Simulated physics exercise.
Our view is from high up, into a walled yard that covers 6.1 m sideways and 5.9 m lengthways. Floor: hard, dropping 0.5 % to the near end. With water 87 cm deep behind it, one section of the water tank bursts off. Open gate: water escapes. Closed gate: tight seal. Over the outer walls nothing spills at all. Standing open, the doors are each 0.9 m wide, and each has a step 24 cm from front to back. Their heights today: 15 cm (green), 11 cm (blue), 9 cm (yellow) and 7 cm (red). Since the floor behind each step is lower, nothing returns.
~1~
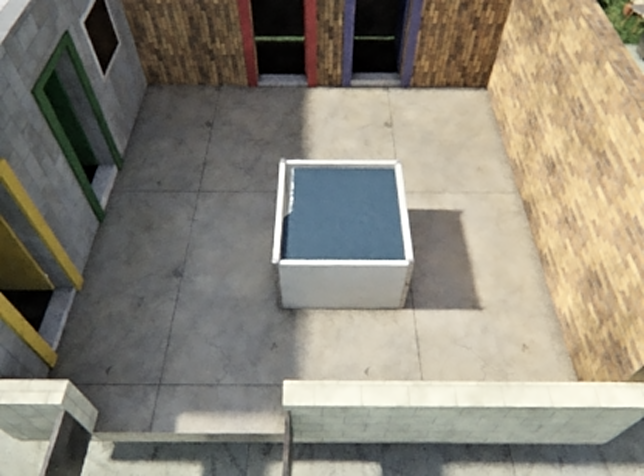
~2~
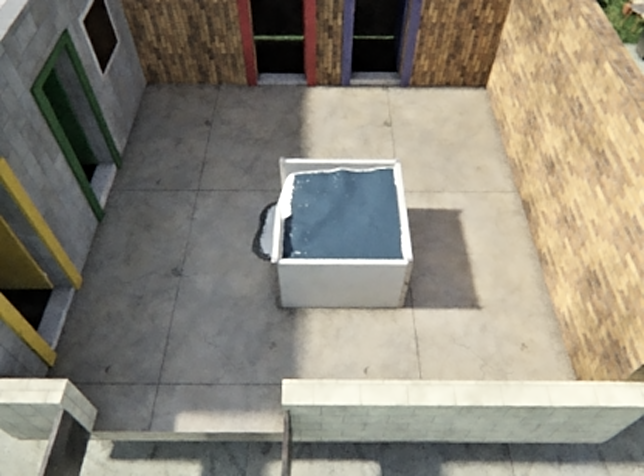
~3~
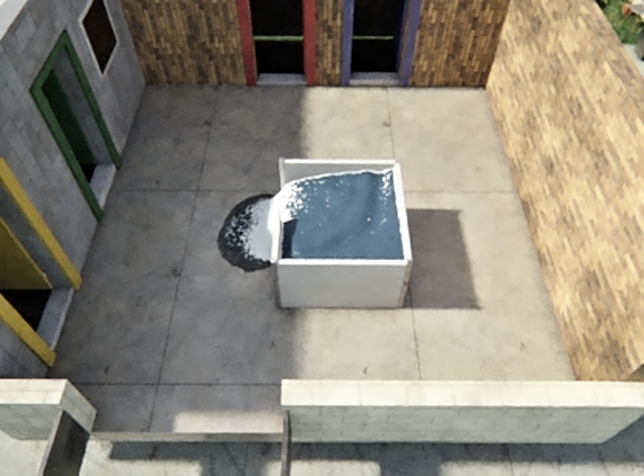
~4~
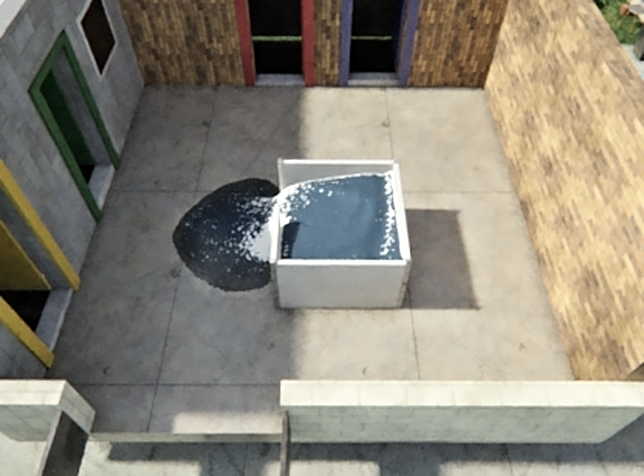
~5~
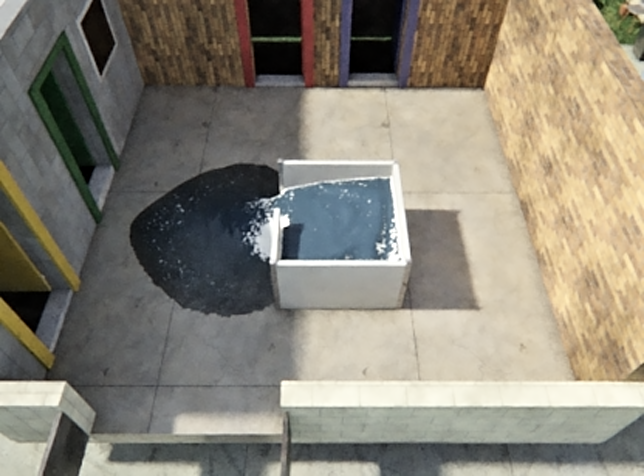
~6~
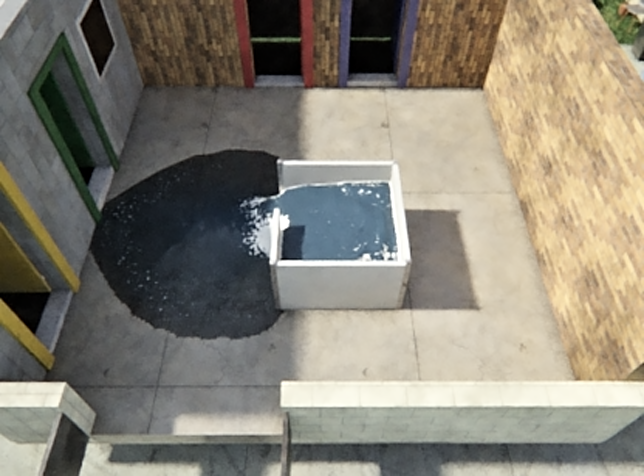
Water bursts through the left side of a white, open-topped tank in a walled yard, foaming at the gap and spreading leftward across the concrete floor in a widening dark pool, while the level inside the tank drops slightly.
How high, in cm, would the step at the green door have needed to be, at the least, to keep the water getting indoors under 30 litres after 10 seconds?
About 23 cm.
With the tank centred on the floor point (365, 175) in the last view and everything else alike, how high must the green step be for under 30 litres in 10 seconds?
About 18 cm.
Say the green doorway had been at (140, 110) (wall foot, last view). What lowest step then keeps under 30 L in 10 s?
Around 13.5 cm would do it.
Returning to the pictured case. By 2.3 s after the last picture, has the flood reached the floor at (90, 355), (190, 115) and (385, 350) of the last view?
Listed order - soaked through, soaked through, unwetted.
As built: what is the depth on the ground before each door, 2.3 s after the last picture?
Green door 19 cm, blue door 0 cm, yellow door 13 cm, red door 4 cm.
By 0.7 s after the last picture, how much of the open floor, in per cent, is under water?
Some 30 per cent is wet.
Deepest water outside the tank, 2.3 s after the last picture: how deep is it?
It gets to close to 25 centimetres there.
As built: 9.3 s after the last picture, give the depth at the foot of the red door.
You'd measure close to 3.5 cm there.
Then, 0.7 s after the last picture water covers 30 % of the floor, deepest (36 cm) near (275, 233); 31 cm at the green door, 35 litres in over its 15 cm step.
Then, 2.3 s after the last picture water covers 40 % of the floor, deepest (25 cm) near (143, 91); 19 cm at the green door, 113 litres in over its 15 cm step.
Then, 9.3 s after the last picture water covers 95 % of the floor, deepest (8 cm) near (413, 312); 5 cm at the green door, 120 litres in over its 15 cm step.
At the green door as built, the water peaked near 31 cm, 0.7 s after the last picture.
Run again over the same 10 s with other heights there, 73 litres in over 18.5 cm, 20 litres over 25 cm. The limit of 30 litres is kept from about 23 cm up.
